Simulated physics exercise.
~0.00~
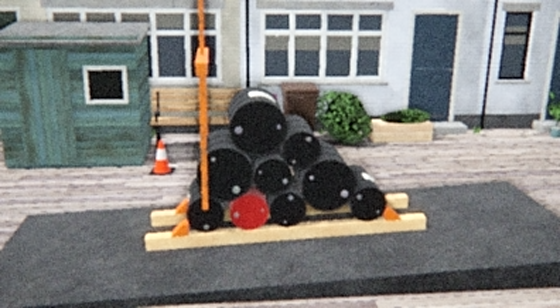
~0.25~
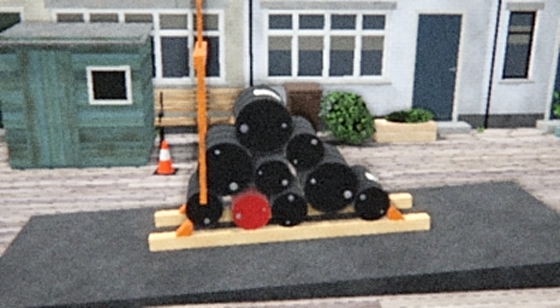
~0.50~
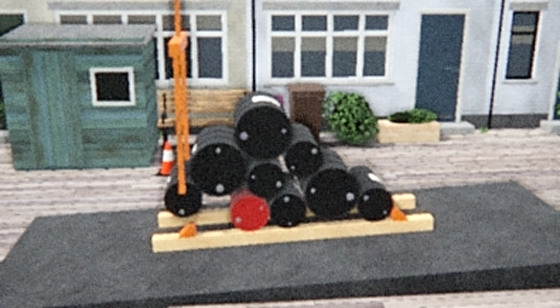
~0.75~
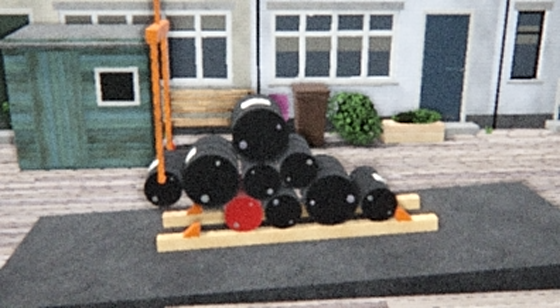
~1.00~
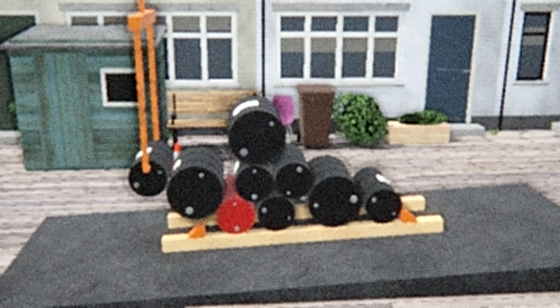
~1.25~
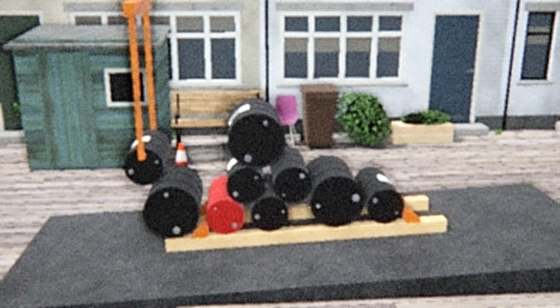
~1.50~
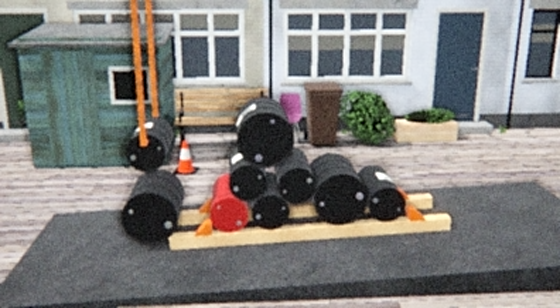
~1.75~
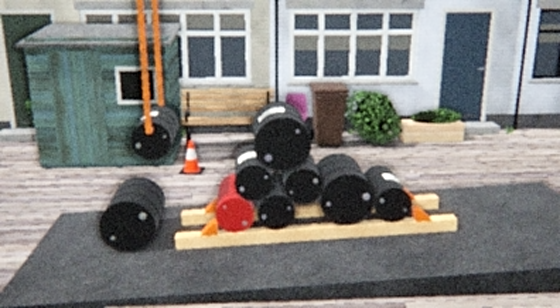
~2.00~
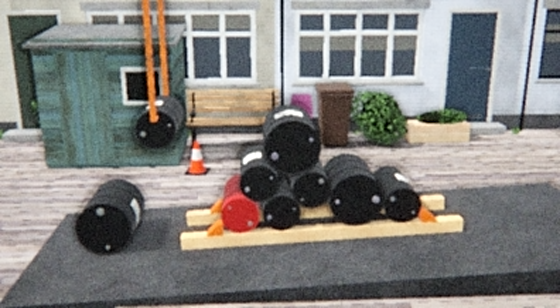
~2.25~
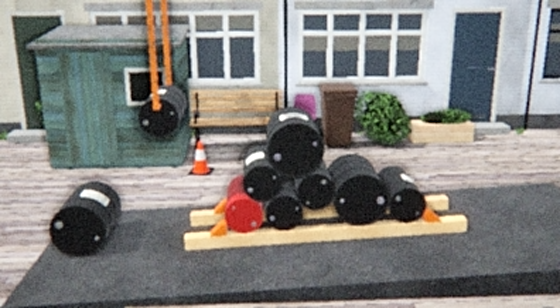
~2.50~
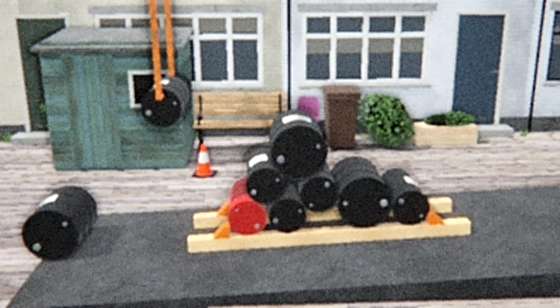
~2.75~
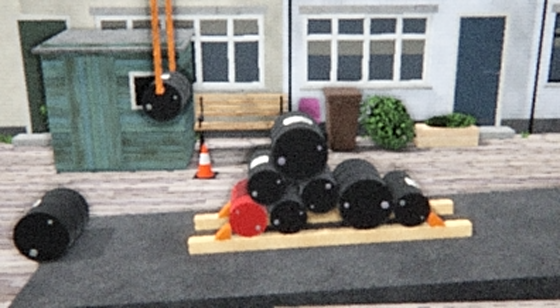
On dark asphalt in front of some houses, orange straps pulled the left corner drum out of a stack of black drums and lifted it, while another rolled away left and the red one shifted slightly, leaving the rest piled on the beams.
